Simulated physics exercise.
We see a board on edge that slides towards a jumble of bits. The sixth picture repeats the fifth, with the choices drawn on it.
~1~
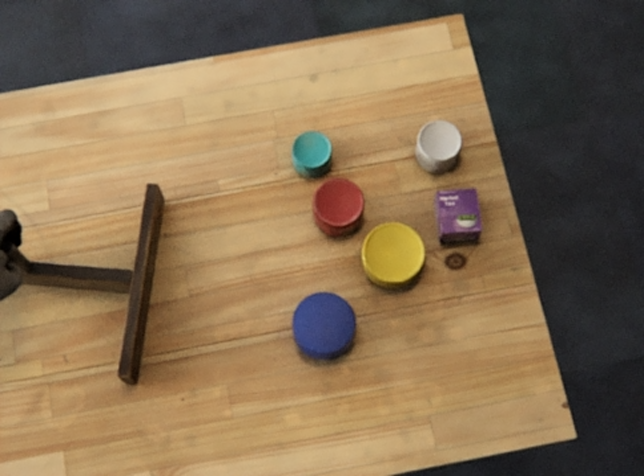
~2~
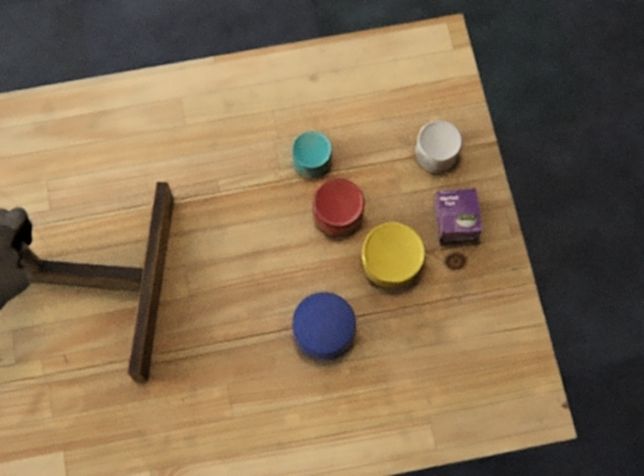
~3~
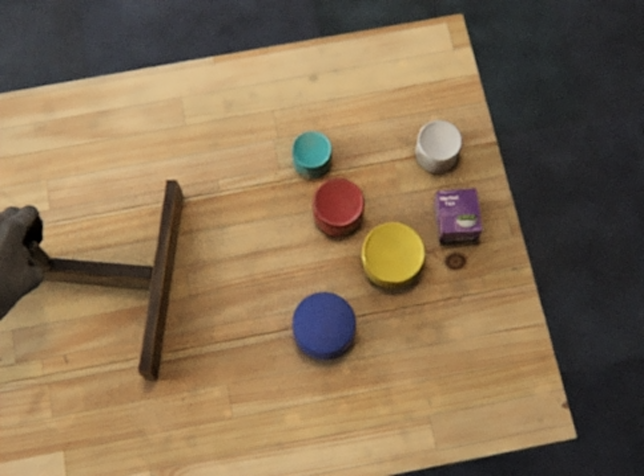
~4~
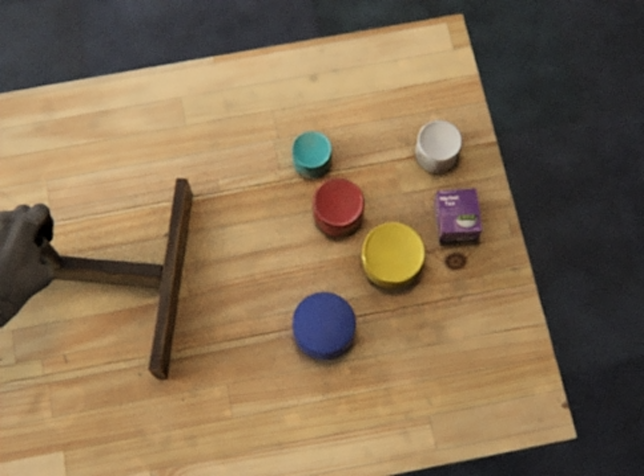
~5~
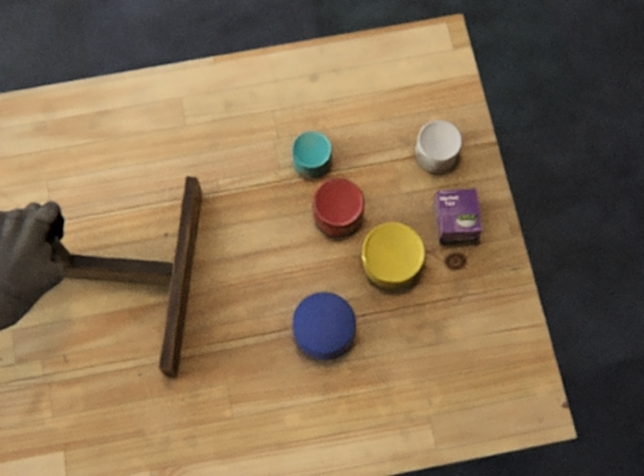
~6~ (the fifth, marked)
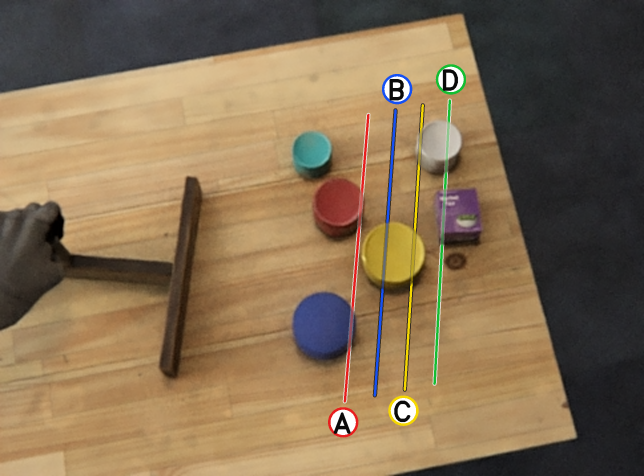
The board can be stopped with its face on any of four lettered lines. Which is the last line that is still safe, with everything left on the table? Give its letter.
Up to line D.
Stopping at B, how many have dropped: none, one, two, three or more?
By then, none.
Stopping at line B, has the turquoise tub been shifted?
Yes.
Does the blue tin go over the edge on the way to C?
No.
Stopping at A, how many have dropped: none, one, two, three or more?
By then, none.
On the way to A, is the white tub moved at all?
No.
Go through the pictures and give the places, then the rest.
Turquoise tub (312, 154); blue tin (324, 326); red jar (338, 208), in the first picture.
Board (148, 275); yellow jar (393, 256), in the second picture.
Board (158, 273); white tub (438, 147), in the third picture.
Board (168, 271); blue tin (324, 326), in the fourth picture.
Board (178, 269); yellow jar (393, 256); purple packet (457, 215); white tub (438, 147), in the fifth picture.
On the marked copy, A at (357, 251); B at (386, 246); C at (414, 241); D at (443, 235).
Following D. Soon after the start, board (275, 252); purple packet (457, 215); white tub (438, 147).
Later, board (371, 234); red jar (404, 205); yellow jar (405, 260).
In the end, board (442, 221); purple packet (513, 226); white tub (471, 147); nothing has fallen.
As for the rest, A is safe but short; B is safe but short; C is safe but short.
